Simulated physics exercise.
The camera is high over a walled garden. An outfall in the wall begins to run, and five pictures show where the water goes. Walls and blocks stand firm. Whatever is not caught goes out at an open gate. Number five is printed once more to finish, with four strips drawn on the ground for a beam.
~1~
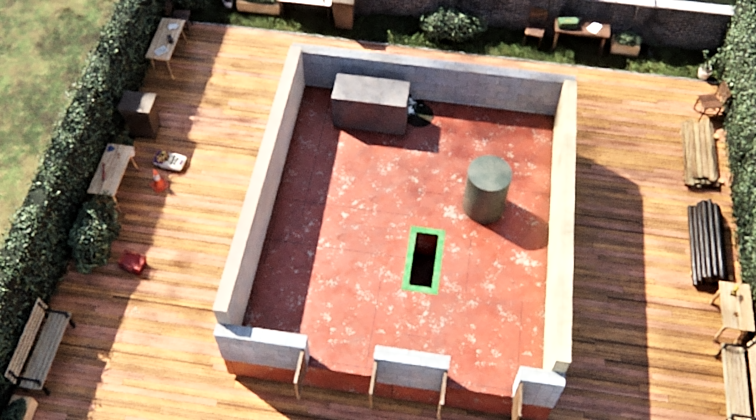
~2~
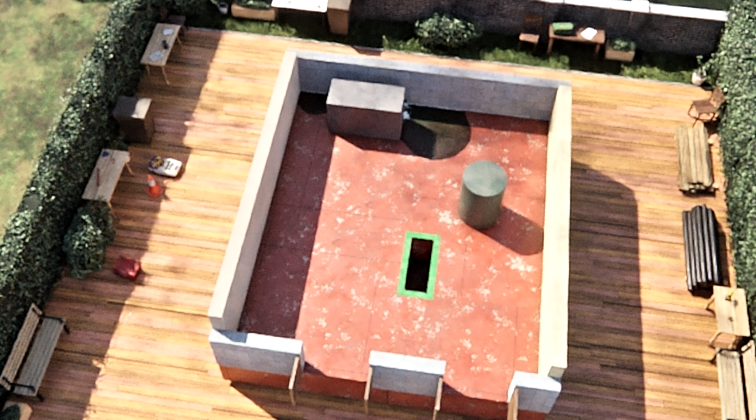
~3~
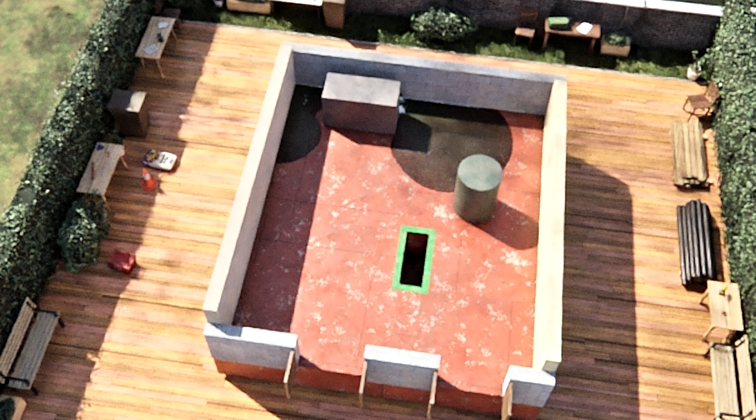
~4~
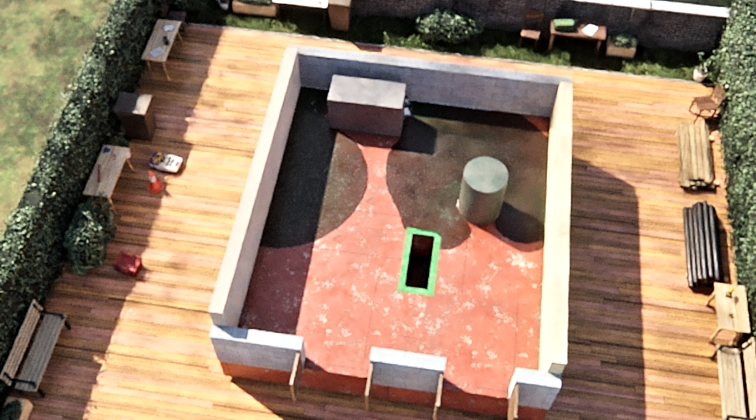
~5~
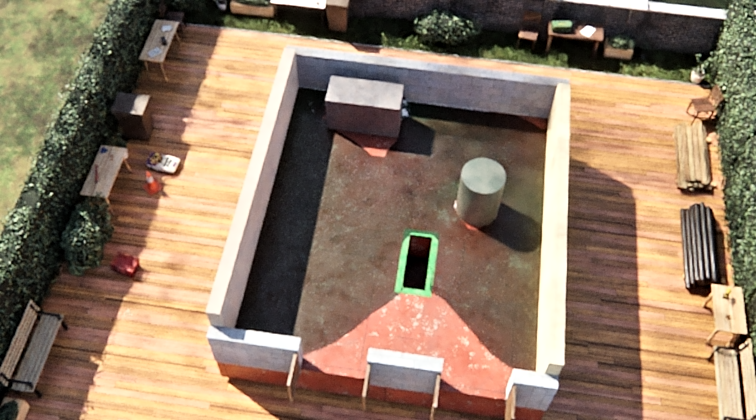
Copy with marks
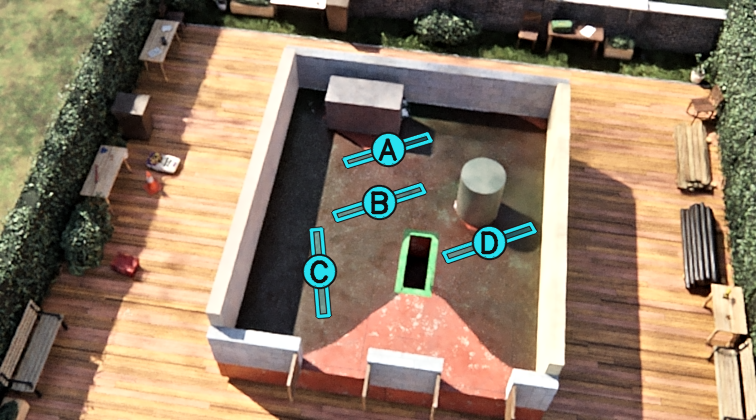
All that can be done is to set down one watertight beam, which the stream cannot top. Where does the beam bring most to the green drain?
Go for D.
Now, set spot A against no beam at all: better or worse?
Spot A is worse.
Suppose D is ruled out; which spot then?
It is C.
In cyan, A from (346, 162) to (429, 137); B from (335, 216) to (422, 188); C from (316, 229) to (323, 315); D from (445, 257) to (532, 227).
With A, about 11 % of the stream goes into the green drain, about 89 % out by the gates.
With B, about 12 % of the stream goes into the green drain, about 88 % out by the gates.
With C, about 16 % of the stream goes into the green drain, about 84 % out by the gates.
With D, about 31 % of the stream goes into the green drain, about 68 % out by the gates.
